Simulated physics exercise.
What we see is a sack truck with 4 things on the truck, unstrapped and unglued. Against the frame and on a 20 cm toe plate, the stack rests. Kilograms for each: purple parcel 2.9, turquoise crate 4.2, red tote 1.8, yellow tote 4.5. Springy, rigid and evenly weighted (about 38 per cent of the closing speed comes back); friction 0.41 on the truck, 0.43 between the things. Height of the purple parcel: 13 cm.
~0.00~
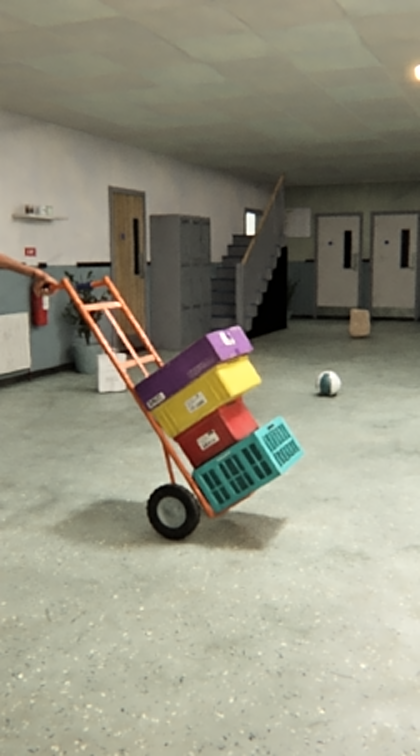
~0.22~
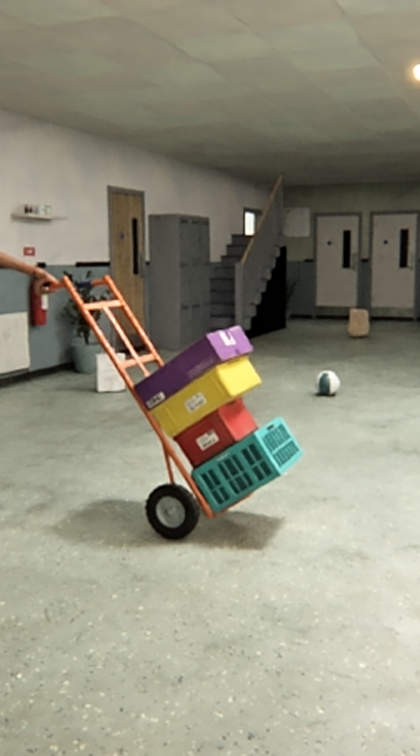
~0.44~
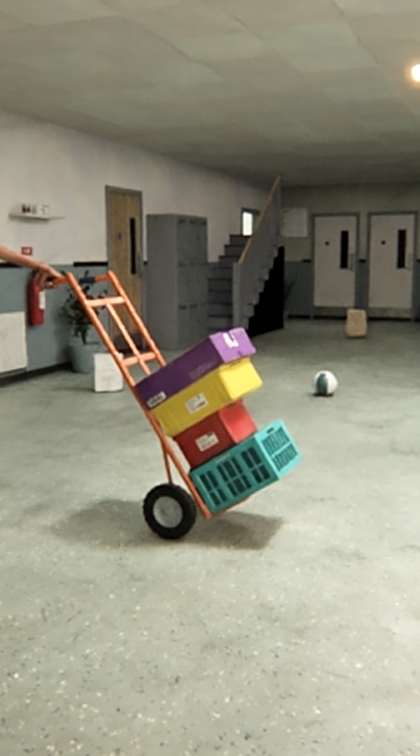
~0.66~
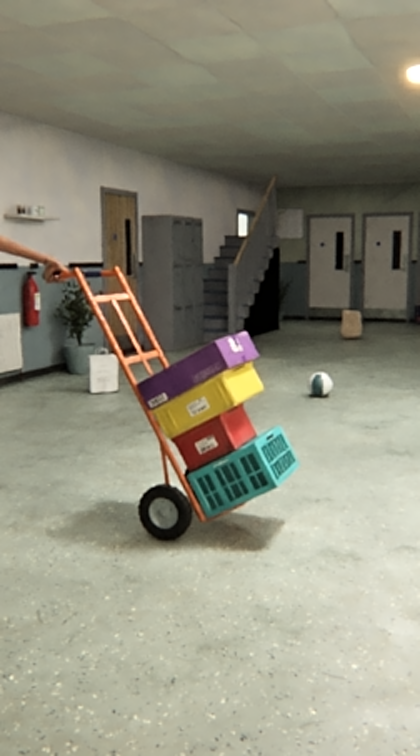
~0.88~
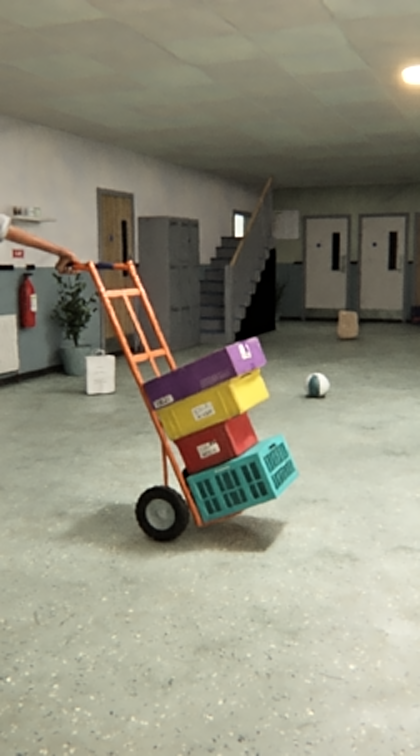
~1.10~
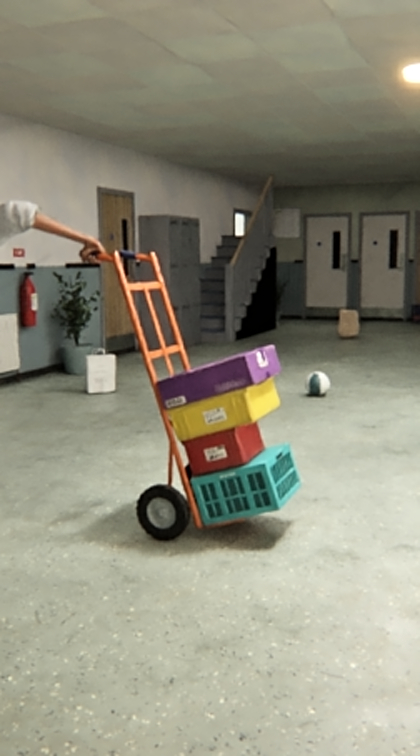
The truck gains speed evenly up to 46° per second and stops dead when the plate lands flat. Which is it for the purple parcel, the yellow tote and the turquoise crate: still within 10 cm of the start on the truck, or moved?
Going one by one, the purple parcel keeps its position, then the yellow tote keeps its position, then the turquoise crate keeps its position.
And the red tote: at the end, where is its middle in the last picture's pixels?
Resting point, approx. (244, 462) px.
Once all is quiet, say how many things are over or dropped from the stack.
That comes to 0.
After 1.60 s, truck upright; purple parcel moved 2 cm near (260, 397).
After 2.00 s, truck upright; purple parcel 7° off its base near (270, 398); yellow tote 7° off its base near (262, 428); turquoise crate 4° off its base near (252, 505).
After 2.40 s, truck upright.
After 3.60 s, truck upright; purple parcel 4° off its base near (266, 398); yellow tote 4° off its base near (259, 428); turquoise crate 4° off its base near (252, 505).
In the end (4.9 s), all 4 under 10 cm from the start. At the end, from the last picture's camera, purple parcel near (266, 398), yellow tote near (259, 428).
